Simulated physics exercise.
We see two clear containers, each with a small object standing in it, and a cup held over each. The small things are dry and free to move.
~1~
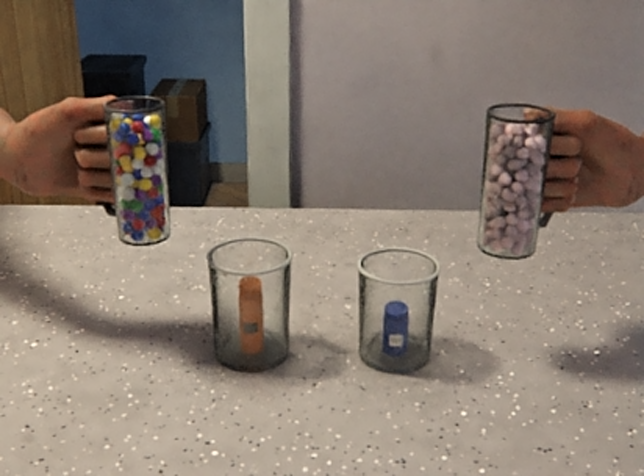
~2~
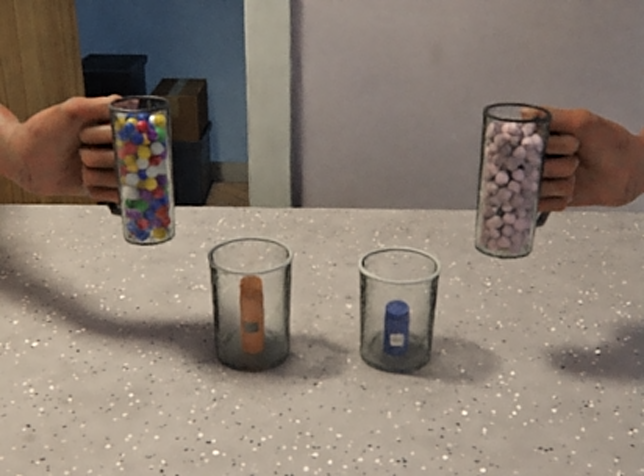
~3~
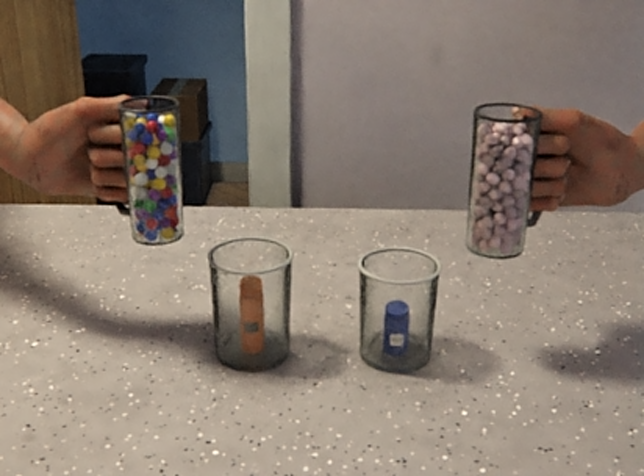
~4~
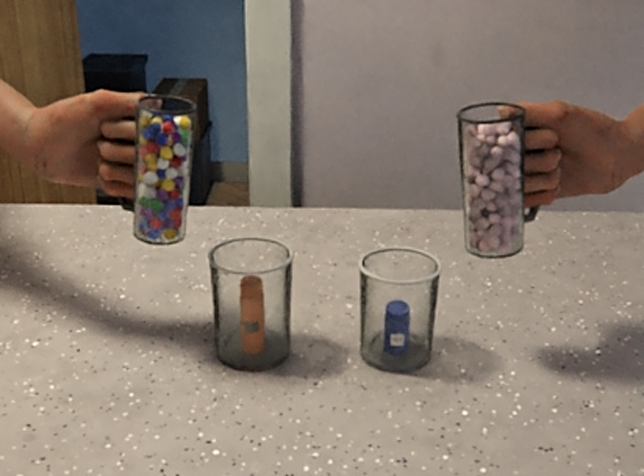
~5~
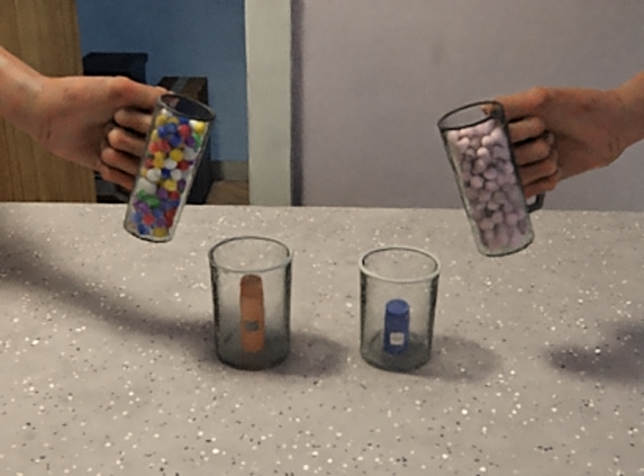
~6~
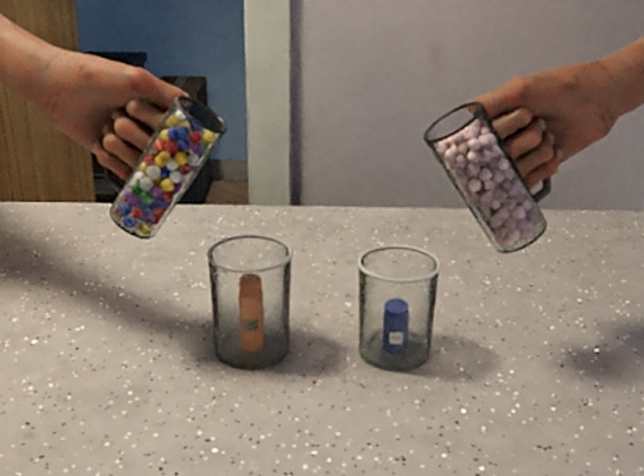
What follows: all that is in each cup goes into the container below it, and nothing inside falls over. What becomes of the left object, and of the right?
Left thing still sticks out, right thing gets buried.
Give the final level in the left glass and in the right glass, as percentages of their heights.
Some 55 per cent left and 85 right.
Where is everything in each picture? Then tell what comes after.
In the first frame, small canister in the left glass at (251, 317), reaching well over half way up; left cup at (140, 172), nearly full of round plastic beads; small canister in the right glass at (395, 330), reaching about half way up; right cup at (513, 182), nearly full of sugar pearls.
In the second frame, left cup at (145, 172), upright; right cup at (510, 182), upright.
In the third frame, left cup at (154, 172), upright; right cup at (501, 182), upright.
In the fourth frame, left cup at (163, 172), tipped 7°; right cup at (493, 182), tipped 7°.
In the fifth frame, left cup at (167, 170), tipped 20°; right cup at (489, 181), tipped 20°.
In the sixth frame, small canister in the left glass at (251, 315); left cup at (166, 170), tipped 33°; small canister in the right glass at (396, 328); right cup at (488, 180), tipped 33°.
Then, 0.33 s past the last view, left glass empty, all of its cupful still in the cup; right glass empty, all of its cupful still in the cup.
Then, 0.68 s past the last view, left glass nearly empty, most of its cupful still in the cup; right glass nearly empty, nearly all of its cupful still in the cup.
Then, 1.10 s past the last view, left glass half full, none of its cupful still in the cup; right glass two thirds full, none of its cupful still in the cup.
Finally, left glass half full (surface near (251, 296)), nothing beside it; right glass nearly full (surface near (398, 278)), nothing beside it; the left thing is still showing; the right thing is covered.
